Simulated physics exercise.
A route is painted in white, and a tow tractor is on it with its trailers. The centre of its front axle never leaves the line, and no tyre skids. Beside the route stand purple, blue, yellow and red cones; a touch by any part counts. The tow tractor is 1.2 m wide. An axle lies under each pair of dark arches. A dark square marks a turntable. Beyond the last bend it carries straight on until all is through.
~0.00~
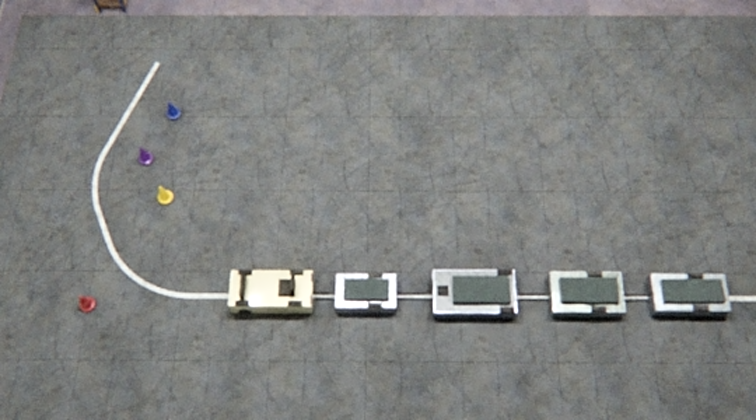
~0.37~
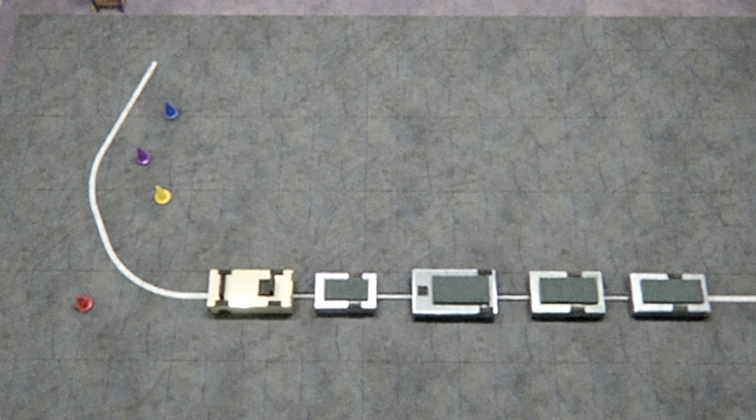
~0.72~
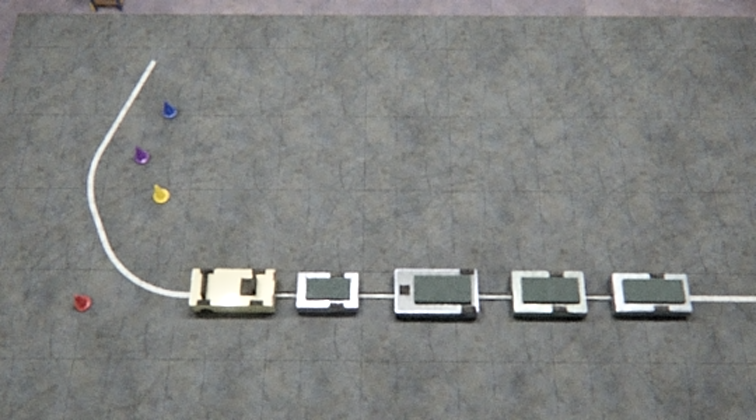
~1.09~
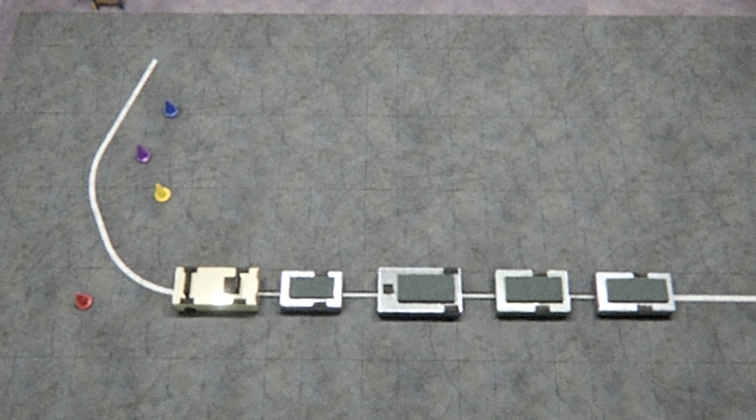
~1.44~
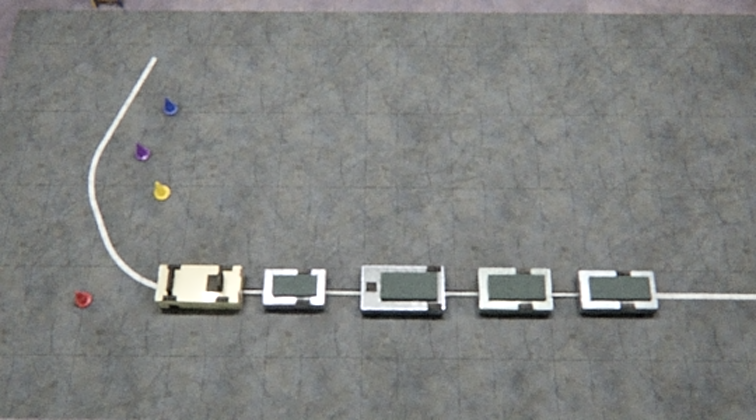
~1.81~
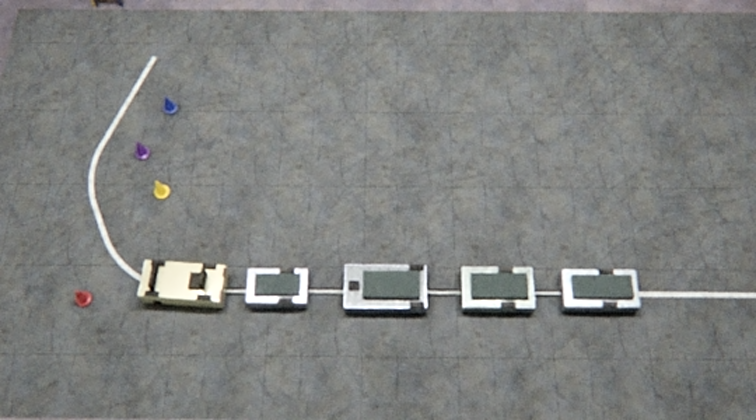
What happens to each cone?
The purple one takes a hit; the blue one gets struck; the yellow one gets struck; the red one is missed.
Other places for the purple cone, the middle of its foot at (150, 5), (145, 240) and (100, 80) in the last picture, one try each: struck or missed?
First clear, second hit, third missed.
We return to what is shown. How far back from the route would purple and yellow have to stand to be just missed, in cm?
Purple 75, yellow 60.
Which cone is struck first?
The purple one.
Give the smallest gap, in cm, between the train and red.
Red 65.
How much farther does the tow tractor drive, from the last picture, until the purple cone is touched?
About 12.5 m.
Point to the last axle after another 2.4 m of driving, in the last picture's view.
Near (537, 287).
By 2.8 s, the last axle is at (562, 287) of the last picture, on the line; red has been passed with 65 cm to spare.
By 10.1 s, the last axle is at (268, 279) of the last picture, 20 cm off the line; the second trailer has hit purple.
By 11.1 s, the last axle is at (231, 269) of the last picture, 50 cm off the line; the third trailer has hit yellow.
By 14.4 s, the last axle is at (151, 189) of the last picture, 195 cm off the line; the third trailer has hit blue.
By 19.6 s, the last axle is at (180, 13) of the last picture, 30 cm off the line; 3 of 4 struck in all.
